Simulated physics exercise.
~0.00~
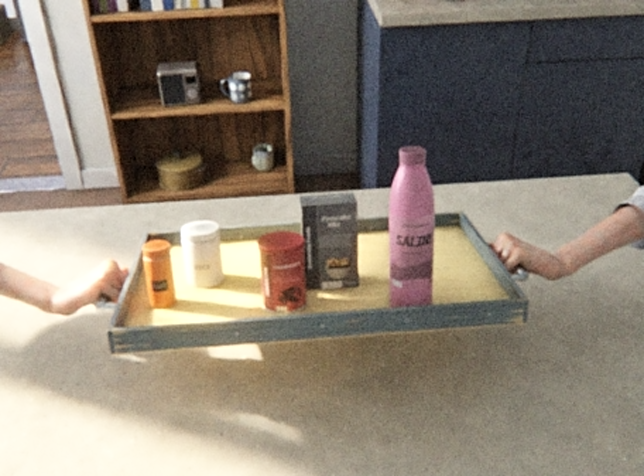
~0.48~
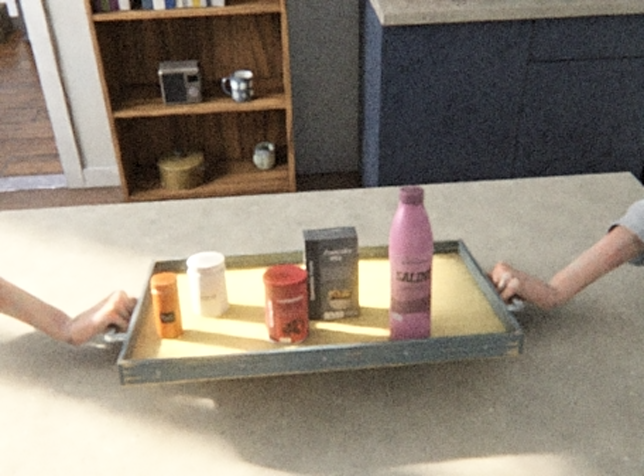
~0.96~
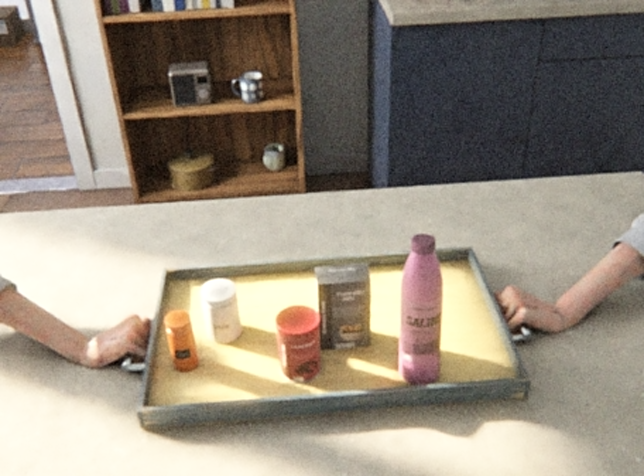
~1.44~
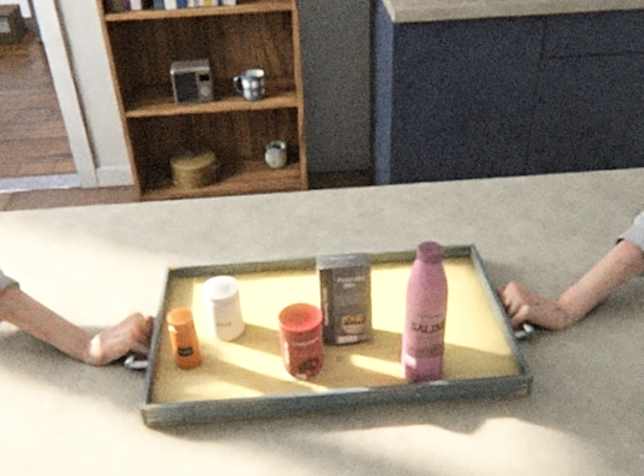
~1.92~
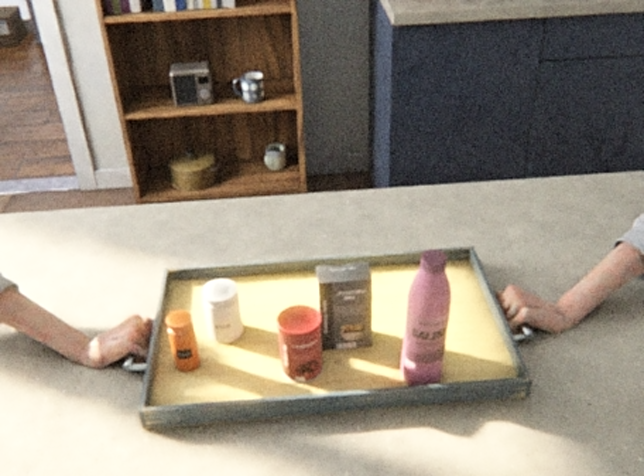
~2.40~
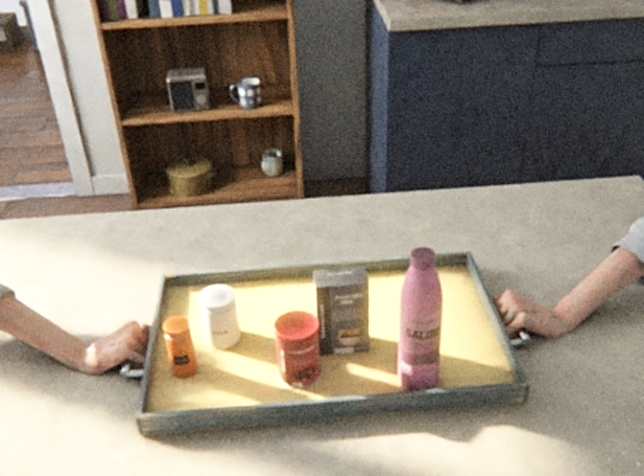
On a kitchen counter, two hands lowered a tray holding an orange shaker, white jar, red tin, grey packet and pink bottle until it lay flat; the packet and bottle rocked slightly, then settled, and everything ended up standing.
